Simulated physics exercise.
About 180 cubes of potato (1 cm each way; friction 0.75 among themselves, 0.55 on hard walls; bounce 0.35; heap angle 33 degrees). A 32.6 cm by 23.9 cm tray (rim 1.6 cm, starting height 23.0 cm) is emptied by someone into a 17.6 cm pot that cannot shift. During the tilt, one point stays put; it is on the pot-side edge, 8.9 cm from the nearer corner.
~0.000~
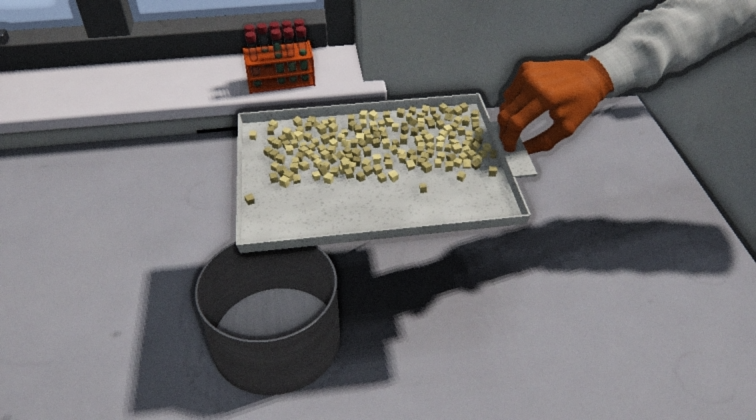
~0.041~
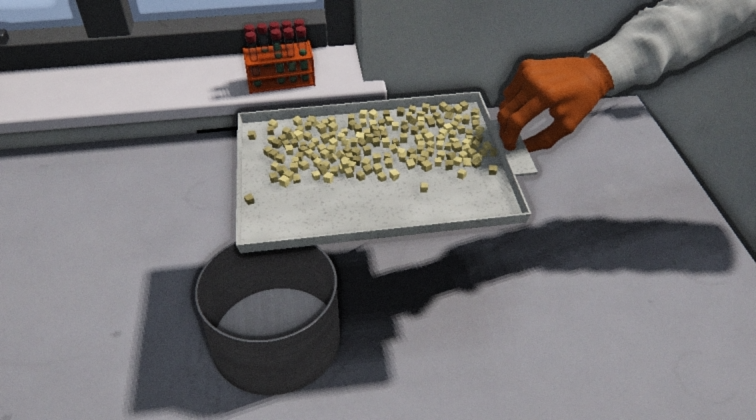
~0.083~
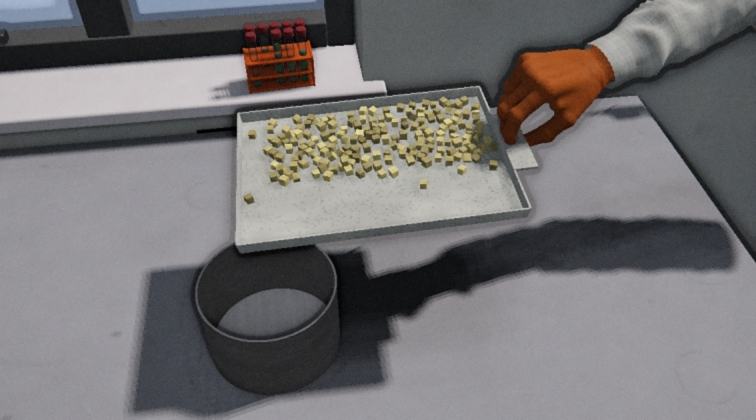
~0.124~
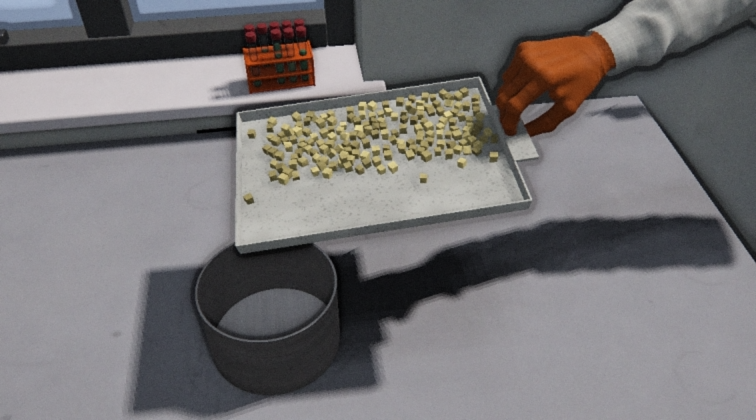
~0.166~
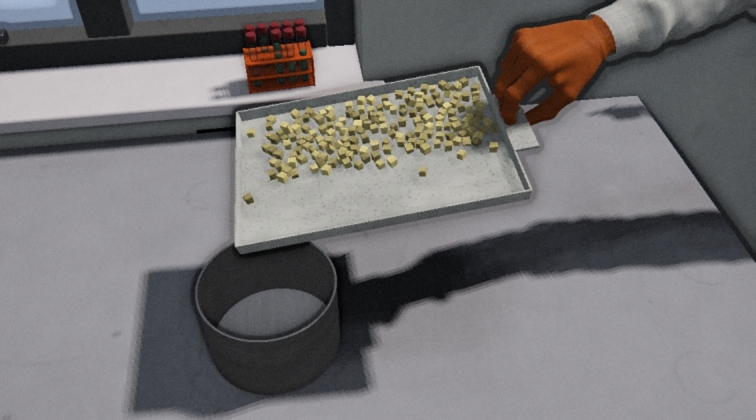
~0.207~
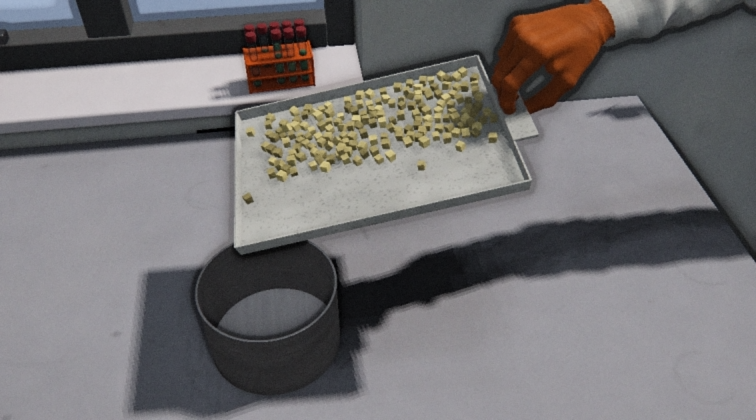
In the video, a hand holds a flat tray scattered with small pale potato cubes above a table beside a round pot, then gradually raises the tray's right side, tilting it slightly toward the left while the cubes barely shift.
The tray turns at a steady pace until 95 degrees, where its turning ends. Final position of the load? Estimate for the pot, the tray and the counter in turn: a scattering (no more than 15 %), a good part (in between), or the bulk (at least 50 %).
Estimate - pot: A good part, tray: A scattering, counter: The bulk.
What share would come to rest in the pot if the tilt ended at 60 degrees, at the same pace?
10 per cent.
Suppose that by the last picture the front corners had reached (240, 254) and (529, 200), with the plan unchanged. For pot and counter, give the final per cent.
That works out as pot 70 and counter 30.
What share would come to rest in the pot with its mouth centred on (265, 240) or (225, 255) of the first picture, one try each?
Spot one: Some 20 per cent; spot two: Some 60 per cent.
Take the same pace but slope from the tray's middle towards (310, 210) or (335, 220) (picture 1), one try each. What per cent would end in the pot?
First try: Around 70 percent; second try: Around 65 percent.
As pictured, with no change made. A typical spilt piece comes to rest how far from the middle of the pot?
I'd say around 24 centimetres.
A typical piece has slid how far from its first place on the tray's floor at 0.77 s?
It has moved some 8 cm from its start.
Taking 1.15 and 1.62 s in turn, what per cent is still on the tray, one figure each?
Earlier moment 40, later moment 10.
Then, at 0.77 s, tilt 50 degrees; the tray holds 100 %, the pot 0 %.
After 1.15 s, tilt 77 degrees; the tray holds 40 %, the pot 5 %.
After 1.62 s, tilt 95 degrees; the tray holds 10 %, the pot 20 %.
By 2.9 s all is still; pot 30 %, tray 0 %, counter 70 %.
